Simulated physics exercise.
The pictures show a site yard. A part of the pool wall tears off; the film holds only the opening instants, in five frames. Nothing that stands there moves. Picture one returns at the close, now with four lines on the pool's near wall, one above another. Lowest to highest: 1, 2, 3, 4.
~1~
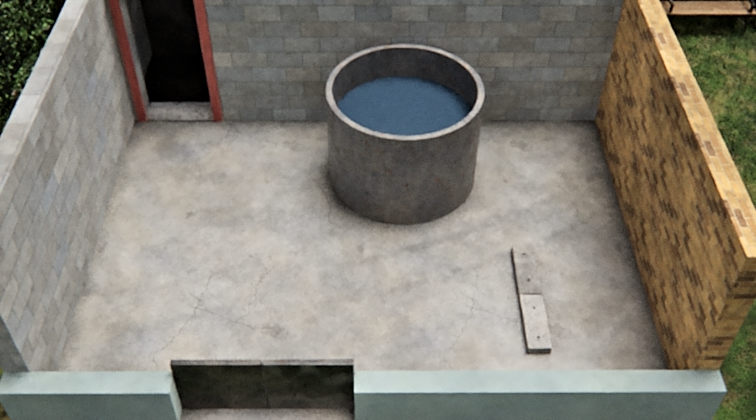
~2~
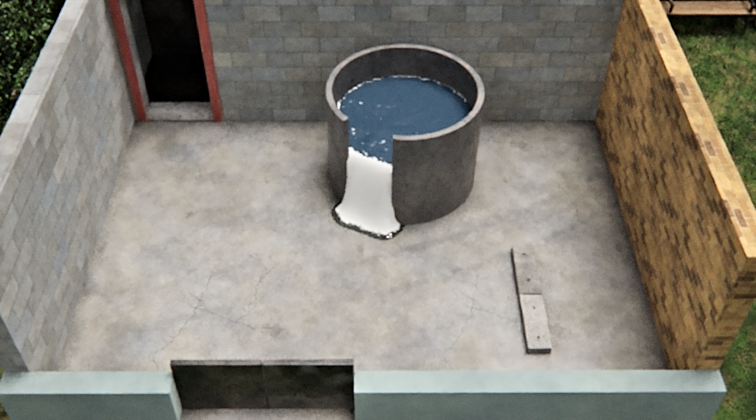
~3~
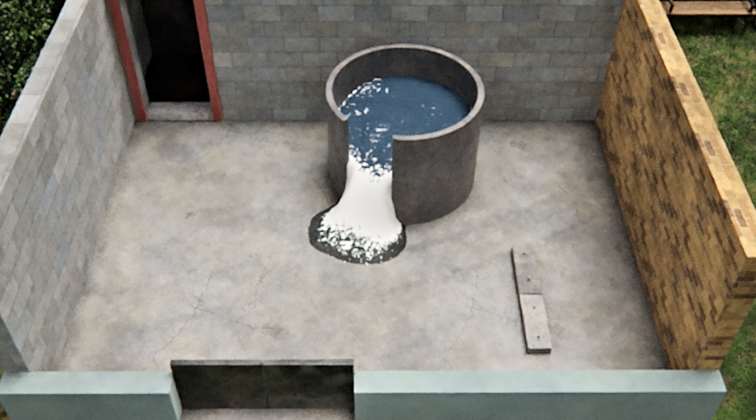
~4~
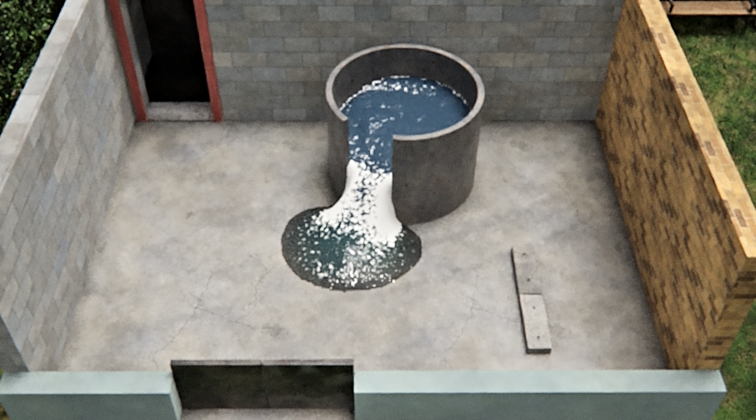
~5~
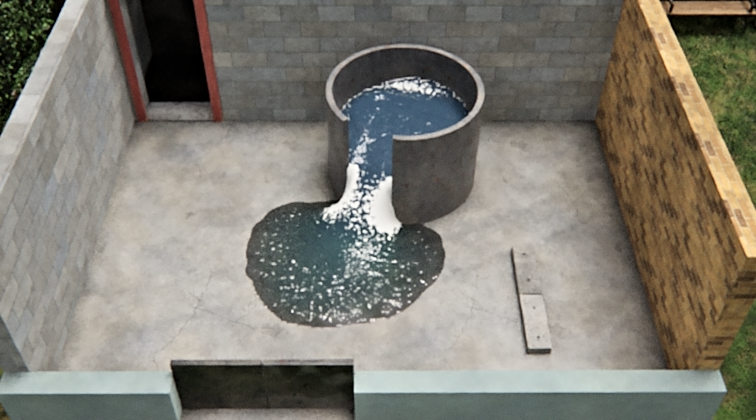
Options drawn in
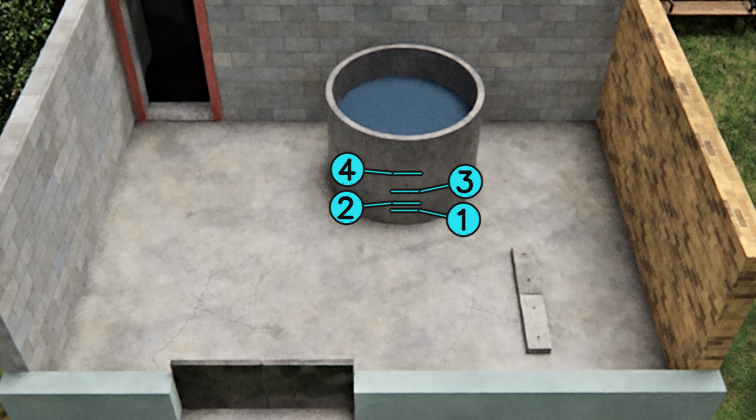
We see a round concrete tank of still blue water in a walled yard; then water pours through a gap in its front left side, foaming white, and spreads across the floor in a widening dark puddle.
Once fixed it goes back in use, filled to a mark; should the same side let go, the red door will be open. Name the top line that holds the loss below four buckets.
The answer is level 4.
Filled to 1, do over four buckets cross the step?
No, that is safe.
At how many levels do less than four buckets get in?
All of them.
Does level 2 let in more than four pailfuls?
No.
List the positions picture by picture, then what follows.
Water in the pool at rest, its middle at (404, 118); foot of the red doorway at (181, 120); shut gate at (264, 368).
Water covers 1 % of the ground and shows as far out as (391, 232).
Water covers 3 % of the ground and shows as far out as (319, 240).
Water covers 6 % of the ground and shows as far out as (312, 275).
Water covers 12 % of the ground and shows as far out as (282, 309).
On the marked copy, 1 at (405, 210); 2 at (405, 203); 3 at (405, 191); 4 at (406, 173); from the bottom up 1, 2, 3, 4.
Choosing 1, nothing gets over.
Choosing 2, nothing gets over.
Choosing 3, nothing gets over.
Choosing 4, a bucket or two gets in.
